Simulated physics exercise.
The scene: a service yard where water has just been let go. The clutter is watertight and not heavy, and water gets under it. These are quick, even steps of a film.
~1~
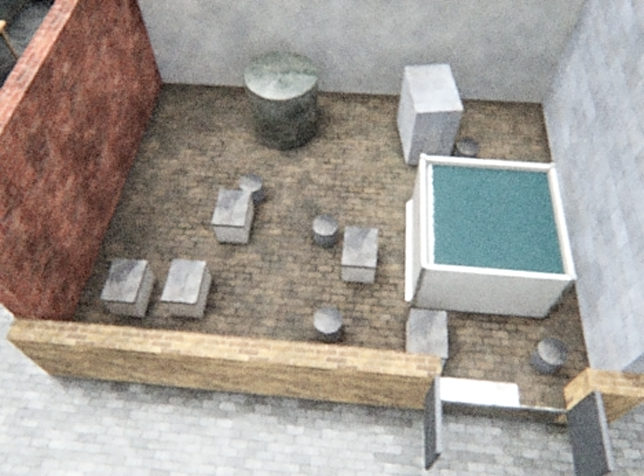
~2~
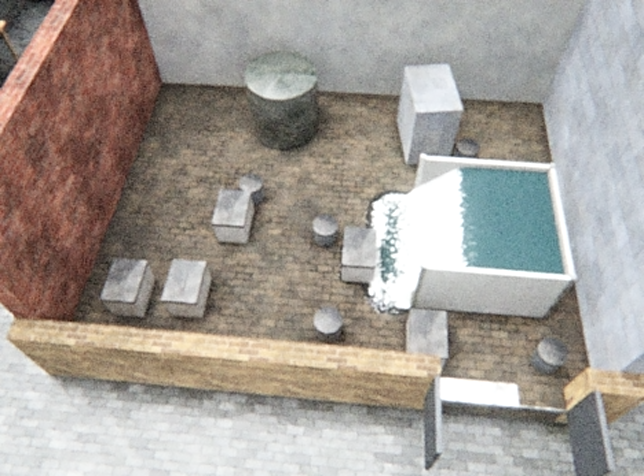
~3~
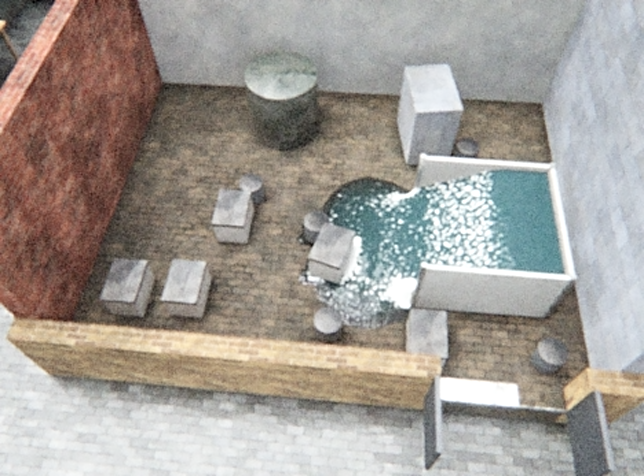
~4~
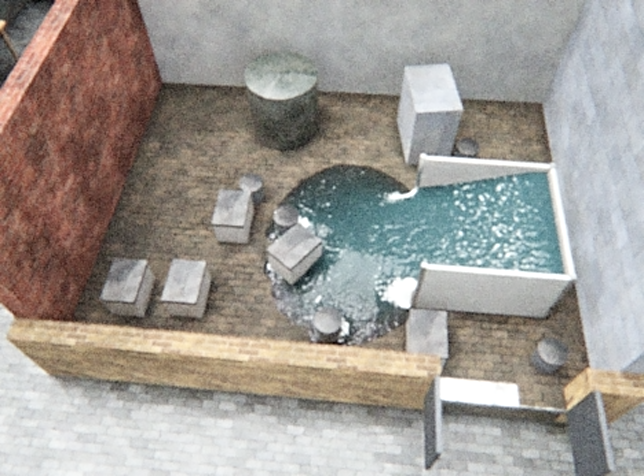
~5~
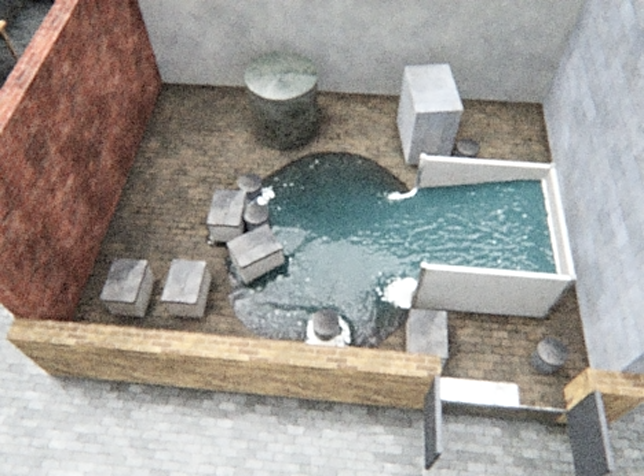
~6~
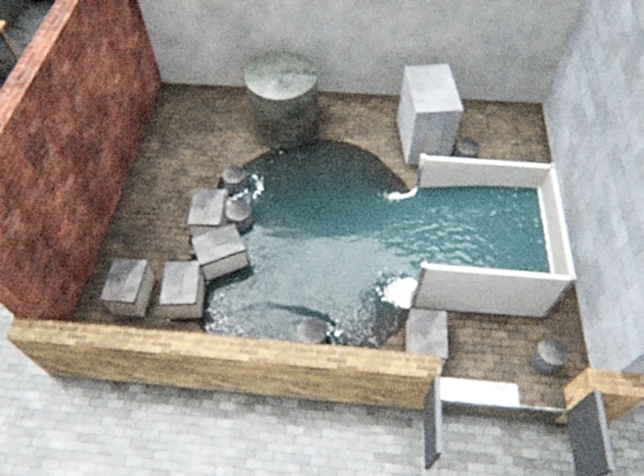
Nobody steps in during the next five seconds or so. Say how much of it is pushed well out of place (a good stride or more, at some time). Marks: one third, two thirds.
That comes to at least two thirds.
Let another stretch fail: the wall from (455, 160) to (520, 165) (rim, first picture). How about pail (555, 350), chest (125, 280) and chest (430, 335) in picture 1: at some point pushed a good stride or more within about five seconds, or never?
In that order: Shifted that much, no, no.
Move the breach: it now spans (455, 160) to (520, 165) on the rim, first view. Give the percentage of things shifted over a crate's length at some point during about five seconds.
I make it 40 per cent.
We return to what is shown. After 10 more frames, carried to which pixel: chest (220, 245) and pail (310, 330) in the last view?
At about (98, 232) and (142, 308).
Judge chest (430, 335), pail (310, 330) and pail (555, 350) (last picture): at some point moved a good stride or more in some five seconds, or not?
In turn: Never so far, pushed that far, short of that.
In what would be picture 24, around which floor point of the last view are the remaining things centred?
Close to (263, 224).
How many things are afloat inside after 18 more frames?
That makes 7.
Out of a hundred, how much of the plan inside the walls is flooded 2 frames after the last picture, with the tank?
Roughly 50 per cent.
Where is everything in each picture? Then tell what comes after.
A chest at (361, 246), on the bottom; a pail at (326, 225) rests on the ground; 0 of 10 have shifted, in the first frame.
A chest at (360, 246), on the bottom; a pail at (326, 225), on the bottom; 0 of 10 have shifted, in the second frame.
A chest at (332, 244), on the bottom, a stride from its start; a pail at (317, 221) rests on the ground, close to its start; 2 of 10 have shifted, in the third frame.
A chest at (295, 245), on the bottom, a stride from its start; a pail at (287, 216) rests on the ground, a stride from its start; 2 of 10 have shifted, in the fourth frame.
A chest at (255, 245) rests on the ground, a stride from its start; a pail at (256, 213), on the bottom, a stride from its start; 3 of 10 have shifted, in the fifth frame.
A chest at (218, 244), on the bottom, far from its start; a pail at (239, 210) floats, a stride from its start; 5 of 10 have shifted, in the sixth frame.
A moment on, 6 of 10 are well off their spots; 3 afloat.
Next, 6 of 10 are well off their spots; 7 afloat.
Later, 7 of 10 are well off their spots; 7 afloat.
In the end, 7 of 10 are well off their spots, and 7 have been at some point; 7 afloat.
